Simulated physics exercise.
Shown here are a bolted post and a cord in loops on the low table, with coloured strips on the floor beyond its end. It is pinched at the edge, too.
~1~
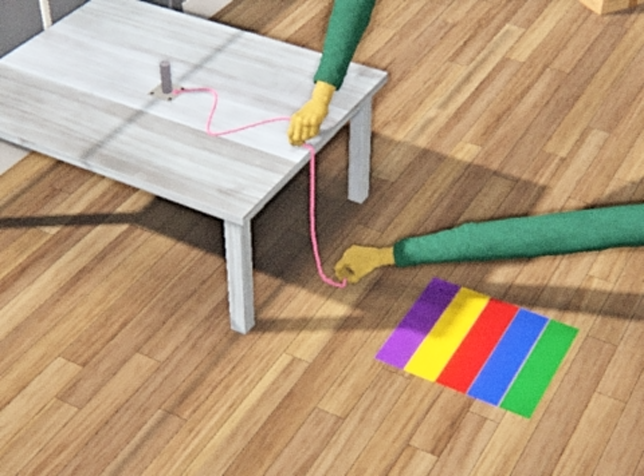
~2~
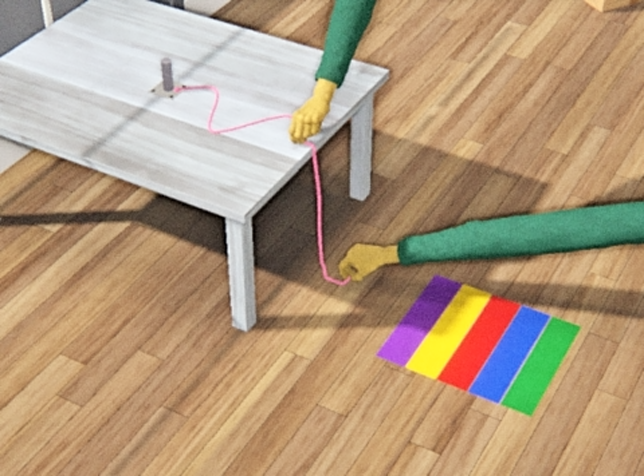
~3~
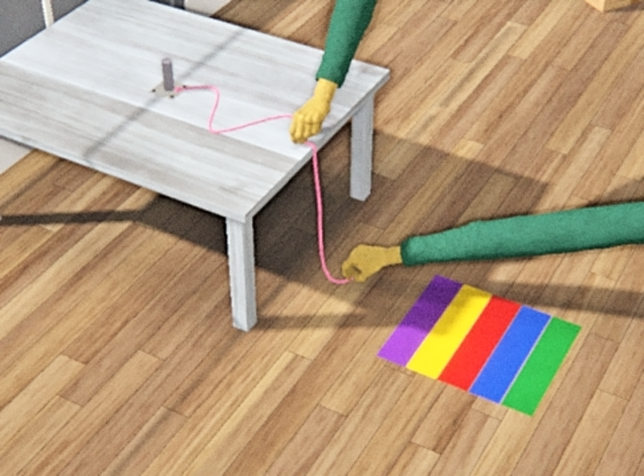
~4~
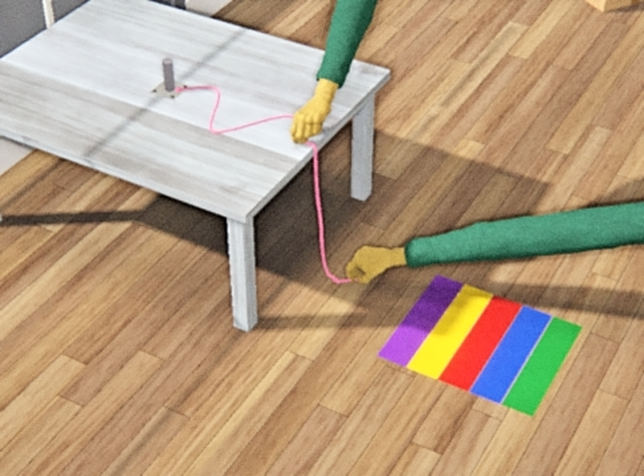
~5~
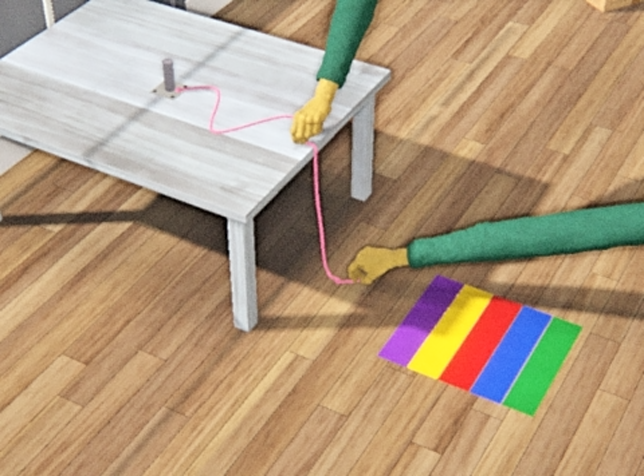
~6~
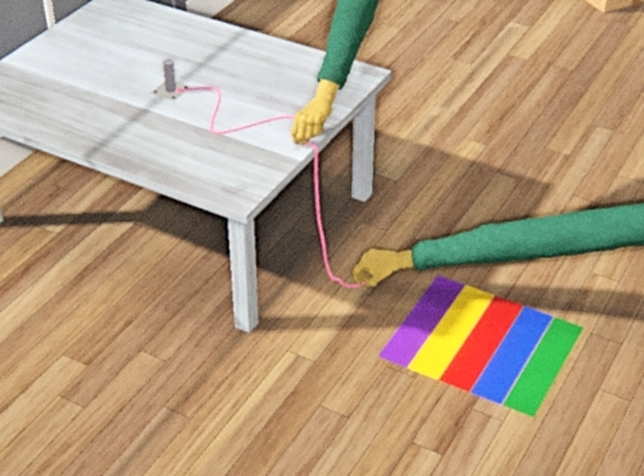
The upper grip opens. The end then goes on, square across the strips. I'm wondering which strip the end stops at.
It stops at the green strip.
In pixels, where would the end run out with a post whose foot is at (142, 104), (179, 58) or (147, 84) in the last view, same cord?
In order, it comes out close to (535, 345), (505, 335) and (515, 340).
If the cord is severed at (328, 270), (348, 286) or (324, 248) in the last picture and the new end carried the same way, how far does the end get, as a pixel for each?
The three cuts give roughly (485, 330), (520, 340) and (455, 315) respectively.
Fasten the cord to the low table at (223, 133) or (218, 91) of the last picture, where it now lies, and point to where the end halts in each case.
Estimated pixels: (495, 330), then (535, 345).
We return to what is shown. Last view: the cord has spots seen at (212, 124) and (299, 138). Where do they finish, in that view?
In that view they sit near (261, 124) and near (371, 195).
Soon after, end near (484, 327); over red.
After that, end near (525, 342); over blue.
At the stop, end near (549, 351); over green. It gets as far as the green strip.
